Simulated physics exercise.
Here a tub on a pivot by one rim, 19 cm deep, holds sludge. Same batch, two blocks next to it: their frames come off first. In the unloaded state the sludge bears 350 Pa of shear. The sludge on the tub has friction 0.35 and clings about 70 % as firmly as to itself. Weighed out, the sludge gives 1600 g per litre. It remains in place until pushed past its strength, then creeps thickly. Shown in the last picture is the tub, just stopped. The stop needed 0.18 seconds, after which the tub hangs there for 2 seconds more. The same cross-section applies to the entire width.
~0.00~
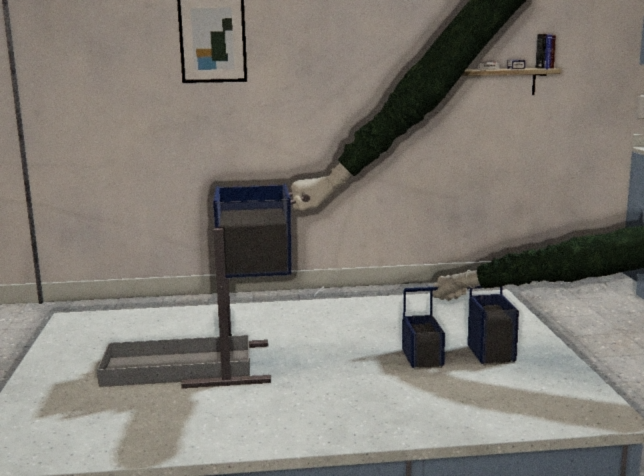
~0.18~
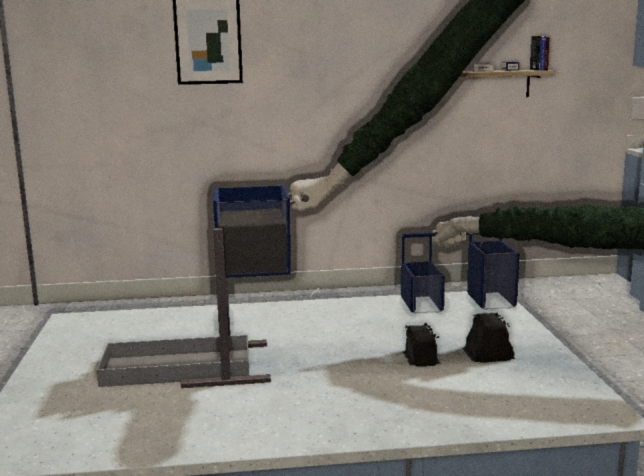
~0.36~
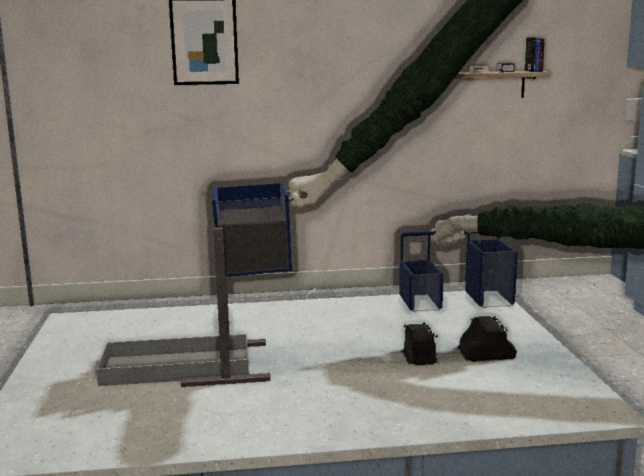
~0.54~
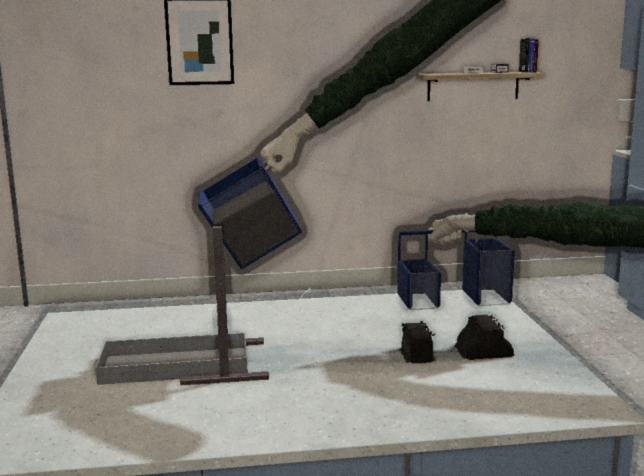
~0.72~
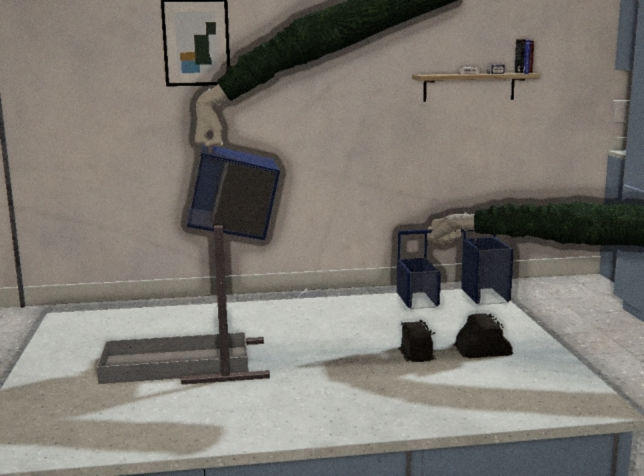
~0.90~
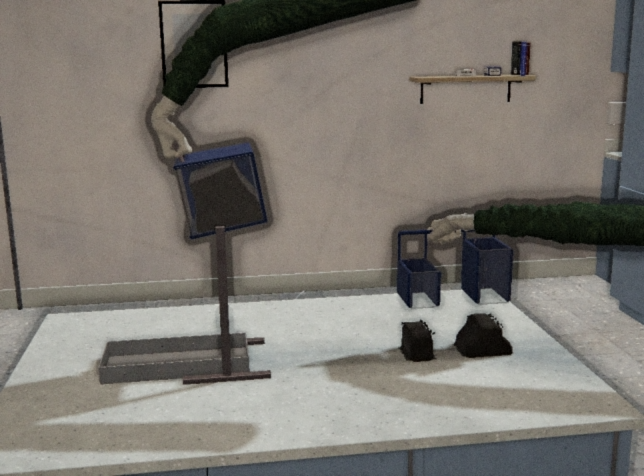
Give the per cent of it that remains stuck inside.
Some 41 per cent remains inside.
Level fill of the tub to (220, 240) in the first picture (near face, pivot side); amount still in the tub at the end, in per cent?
Then roughly 60 %.
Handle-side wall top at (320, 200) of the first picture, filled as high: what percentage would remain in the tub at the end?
Roughly 25 %.
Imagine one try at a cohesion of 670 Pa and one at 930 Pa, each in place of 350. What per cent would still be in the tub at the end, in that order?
Roughly 60 % followed by roughly 100 %.
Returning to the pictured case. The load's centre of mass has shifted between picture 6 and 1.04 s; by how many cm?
7 cm.
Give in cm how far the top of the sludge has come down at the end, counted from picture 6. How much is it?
Roughly 10 cm.
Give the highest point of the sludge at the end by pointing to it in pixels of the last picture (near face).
Somewhere near (236, 206) in the last view.
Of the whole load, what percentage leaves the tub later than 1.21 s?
Load share from then on: Near 2 %.
After 1.04 s, the tub is at 100 degrees and holds 72 %.
After 1.21 s, the tub is at 100 degrees and holds 44 %.
After 1.38 s, the tub is at 100 degrees and holds 41 %.
After 1.55 s, the tub is at 100 degrees and holds 41 %.
After 2.90 s, at the end, the tub is at 100 degrees and holds 41 %.
